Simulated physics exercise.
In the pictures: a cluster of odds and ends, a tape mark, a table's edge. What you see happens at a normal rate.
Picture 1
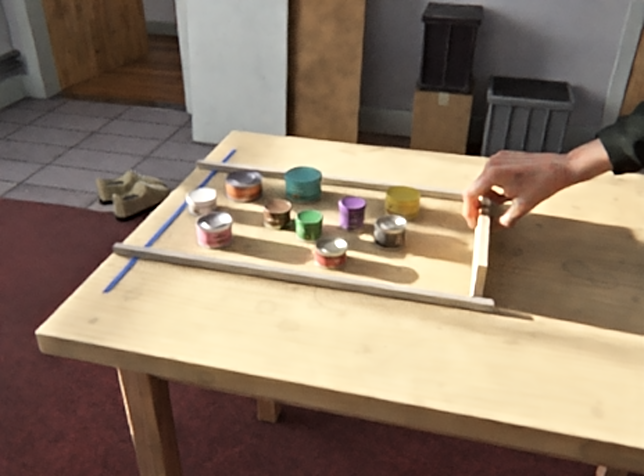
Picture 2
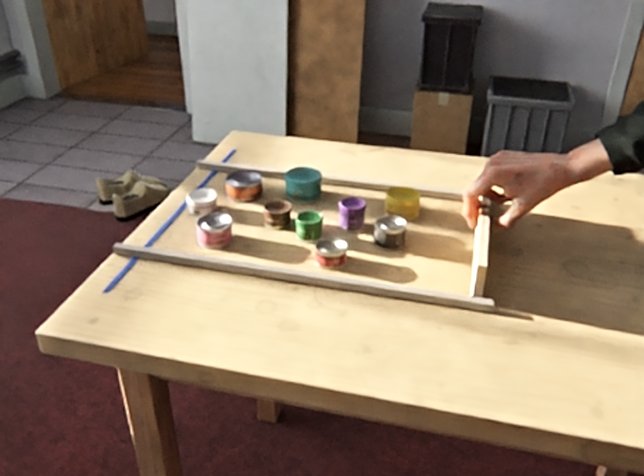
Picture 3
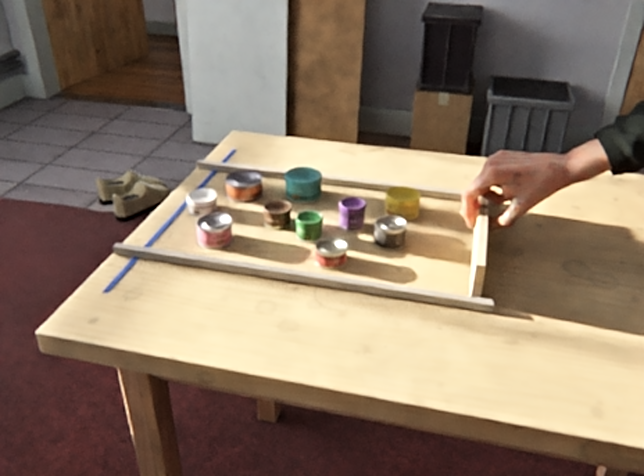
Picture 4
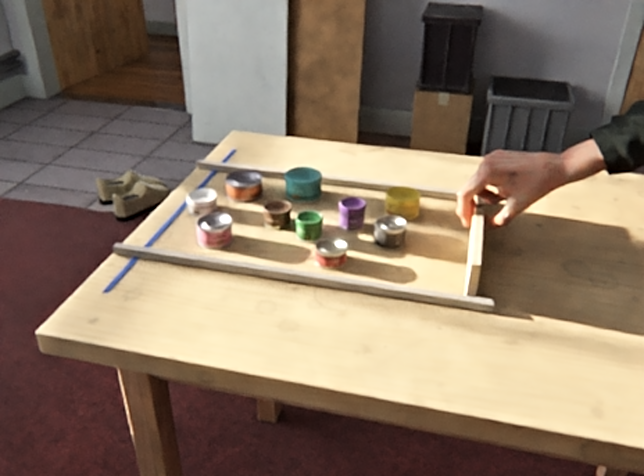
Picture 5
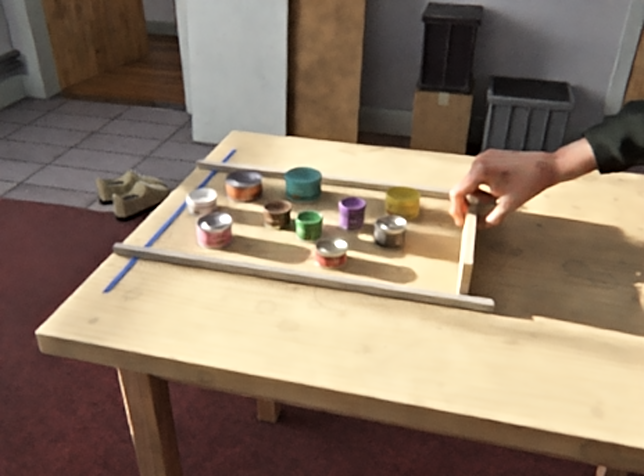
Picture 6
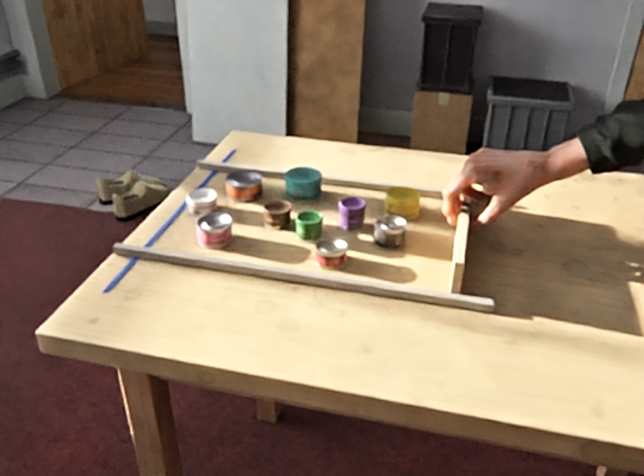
A hand holding an upright wooden board on a table, then sliding it slightly left between two rails, the colourful tins staying still.
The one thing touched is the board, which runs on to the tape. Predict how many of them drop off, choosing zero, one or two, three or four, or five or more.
I expect five or more pieces to come off the table.
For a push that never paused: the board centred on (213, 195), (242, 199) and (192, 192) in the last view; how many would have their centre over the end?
It would be 1, 0 and 5.
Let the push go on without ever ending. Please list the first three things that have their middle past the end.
They are the white pot, then the orange tin, then the pink pot.
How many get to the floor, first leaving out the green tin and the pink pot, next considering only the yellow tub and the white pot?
First 4, then 4.
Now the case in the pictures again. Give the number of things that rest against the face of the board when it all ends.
That number would be 4.
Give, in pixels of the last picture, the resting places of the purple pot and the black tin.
The purple pot comes to rest close to (174, 191), while the black tin rests close to (161, 204).
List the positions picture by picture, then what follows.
In the first frame, white pot (203, 203); orange tin (244, 186); pink pot (215, 231); board (482, 230); tape (182, 207).
In the second frame, orange tin (244, 186); red tin (331, 254).
In the third frame, pink pot (215, 231); board (481, 230).
In the fourth frame, white pot (203, 203); purple pot (352, 215).
In the fifth frame, orange tin (244, 186); brown pot (278, 215).
In the sixth frame, white pot (203, 203); orange tin (244, 186); pink pot (215, 231); board (463, 228); tape (182, 207).
Soon after, none off yet; white pot at rest near (203, 203); orange tin at rest near (244, 186); pink pot at rest near (215, 231).
In the end, the number that fall off is five or more; gone, green tin, turquoise tin, brown pot, pink pot, orange tin and white pot.
